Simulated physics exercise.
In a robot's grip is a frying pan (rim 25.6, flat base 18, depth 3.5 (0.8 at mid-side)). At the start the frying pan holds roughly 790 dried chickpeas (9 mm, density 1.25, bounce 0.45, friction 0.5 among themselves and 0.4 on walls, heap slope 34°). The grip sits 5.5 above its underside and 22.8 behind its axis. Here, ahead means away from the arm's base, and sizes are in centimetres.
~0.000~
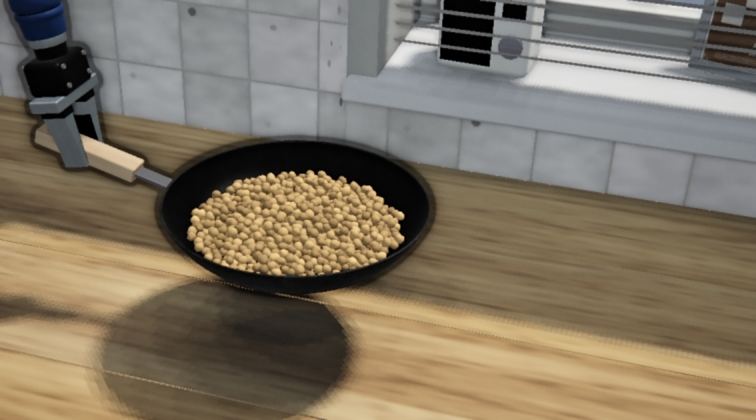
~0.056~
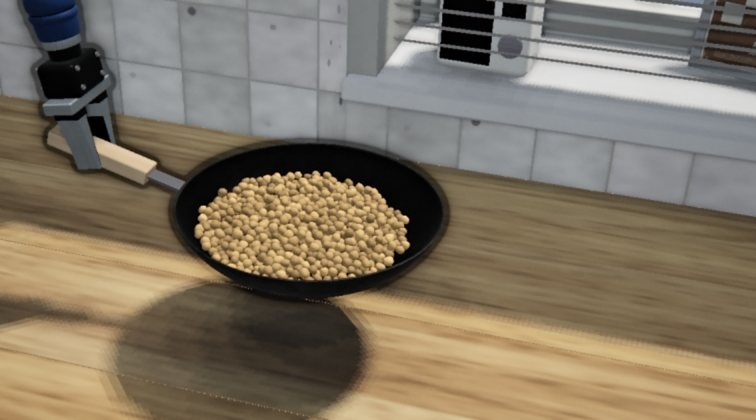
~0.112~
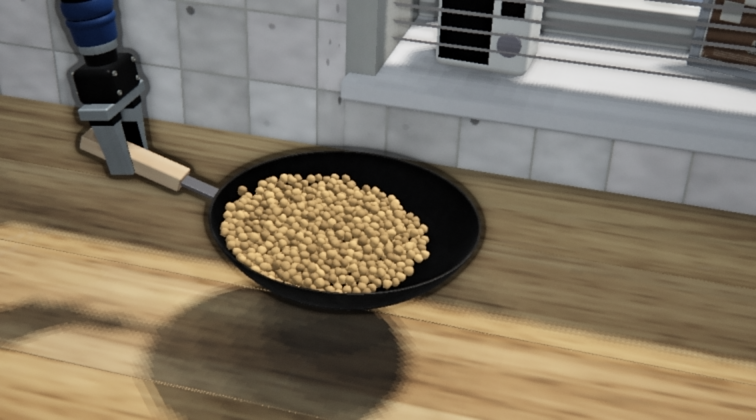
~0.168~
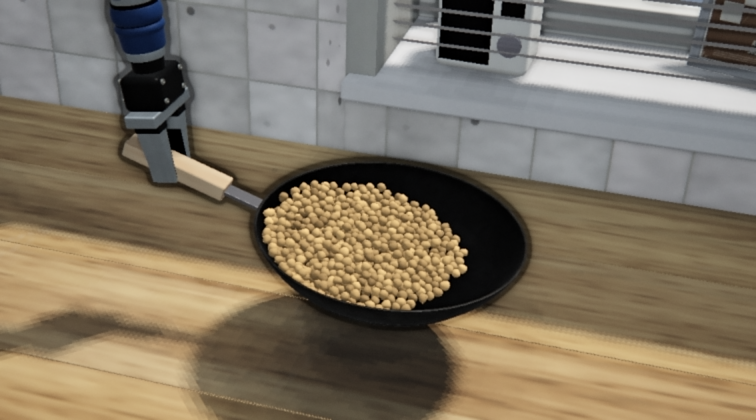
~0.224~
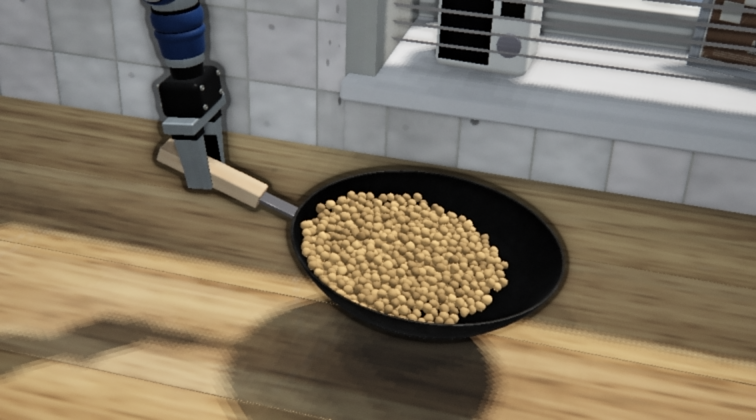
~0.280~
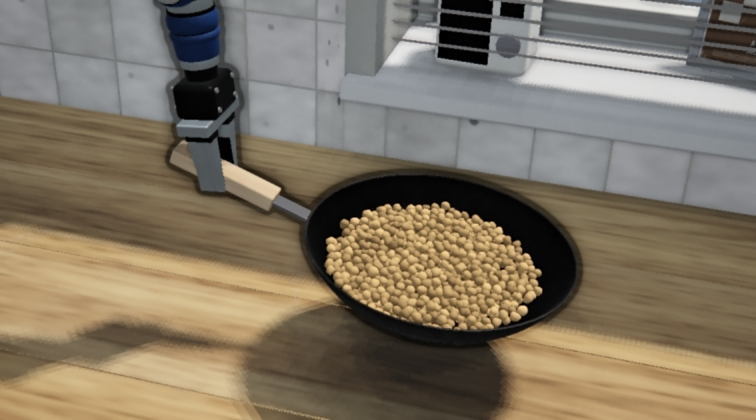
A robot arm moves a black frying pan of chickpeas rightward above a wooden counter.
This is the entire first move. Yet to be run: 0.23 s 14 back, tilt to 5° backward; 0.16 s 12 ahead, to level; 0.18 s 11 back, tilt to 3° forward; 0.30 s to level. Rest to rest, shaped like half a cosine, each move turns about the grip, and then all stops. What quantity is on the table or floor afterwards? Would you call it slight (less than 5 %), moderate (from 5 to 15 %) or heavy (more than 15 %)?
I would call it moderate.
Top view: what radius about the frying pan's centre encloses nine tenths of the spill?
It comes out at close to 25 centimetres.
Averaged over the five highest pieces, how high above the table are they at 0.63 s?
They are some 20 cm up.
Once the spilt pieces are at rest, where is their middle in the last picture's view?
Roughly (407, 348).
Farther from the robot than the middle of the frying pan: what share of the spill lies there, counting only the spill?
Around 90 percent.
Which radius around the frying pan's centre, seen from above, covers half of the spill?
Close to 14 cm from the centre.
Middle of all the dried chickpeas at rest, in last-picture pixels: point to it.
Centre at rest, last frame: Approx. (366, 235) px.
After 0.63 s, level, highest piece 20 above the table; 666 in the frying pan, 38 on the table or floor, 89 in flight or on a rim.
After 0.98 s, tilted 2° forward, highest piece 15 above the table; 719 in the frying pan, 65 on the table or floor, 9 in flight or on a rim.
After 1.35 s, level, highest piece 16 above the table; 719 in the frying pan, 74 on the table or floor.
After 2.40 s, level, highest piece 16 above the table; 719 in the frying pan, 74 on the table or floor.
At rest, 719 in the frying pan, 74 on the table or floor. That is 9 % on the table or floor.
